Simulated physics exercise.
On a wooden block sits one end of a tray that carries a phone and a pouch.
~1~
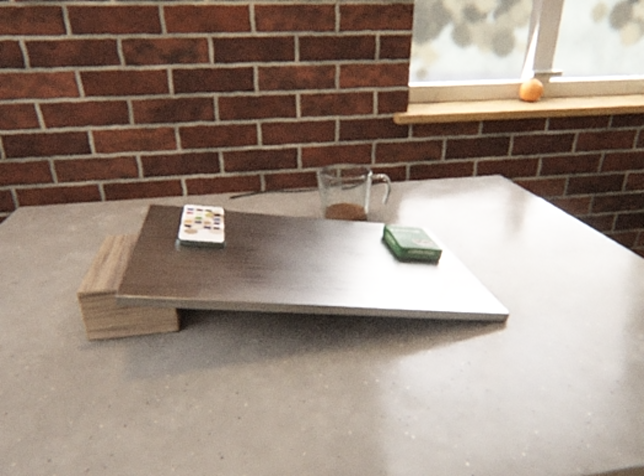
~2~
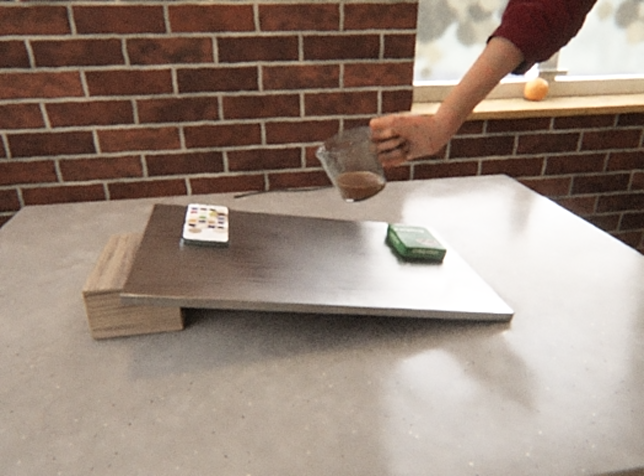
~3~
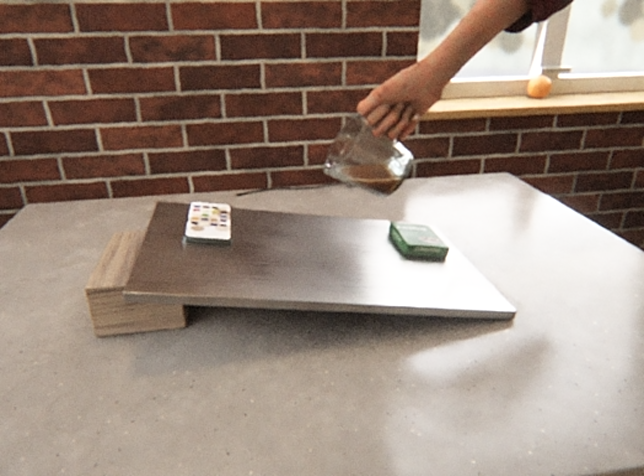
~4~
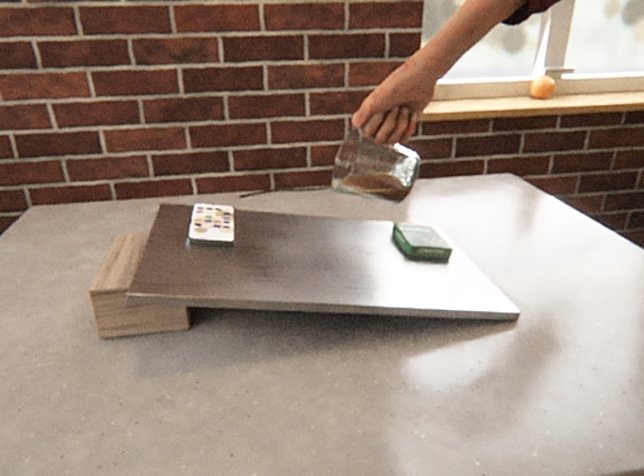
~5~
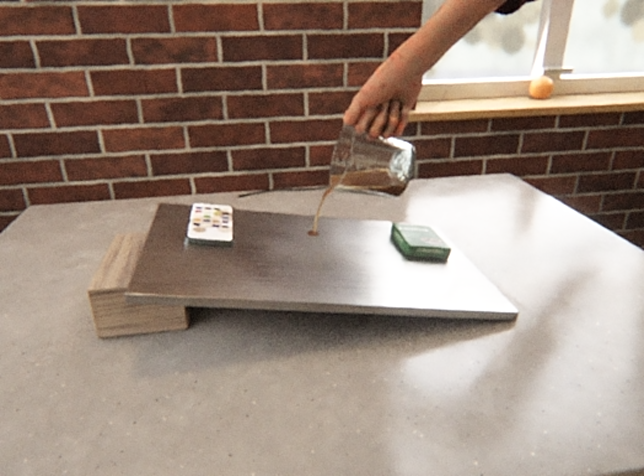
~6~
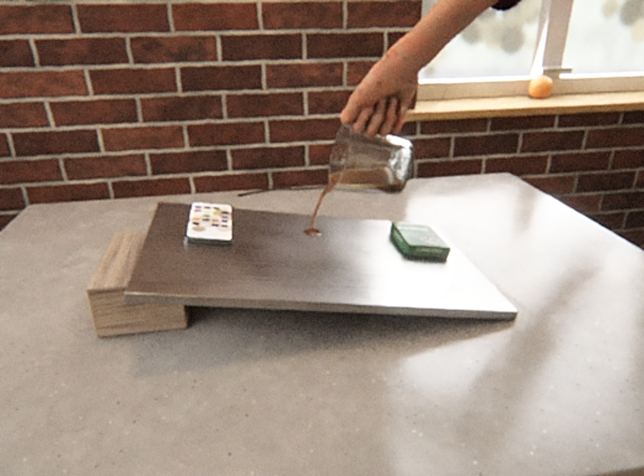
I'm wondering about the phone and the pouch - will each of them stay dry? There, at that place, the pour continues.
Going one by one: Phone: It will stay dry, pouch: It will get wet.
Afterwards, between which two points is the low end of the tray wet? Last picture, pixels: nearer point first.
Wet span: (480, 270) to (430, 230).
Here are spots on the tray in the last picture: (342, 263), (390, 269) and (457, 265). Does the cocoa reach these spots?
I'd call the first one safe, the middle one safe and the final one covered.
Soon after, it runs down to the right; the phone is dry; the pouch is dry.
Later, it runs down to the right and off the end; the phone is dry; the pouch is wet.
In the end, it runs down to the right and off the end; the phone is dry; the pouch is wet.
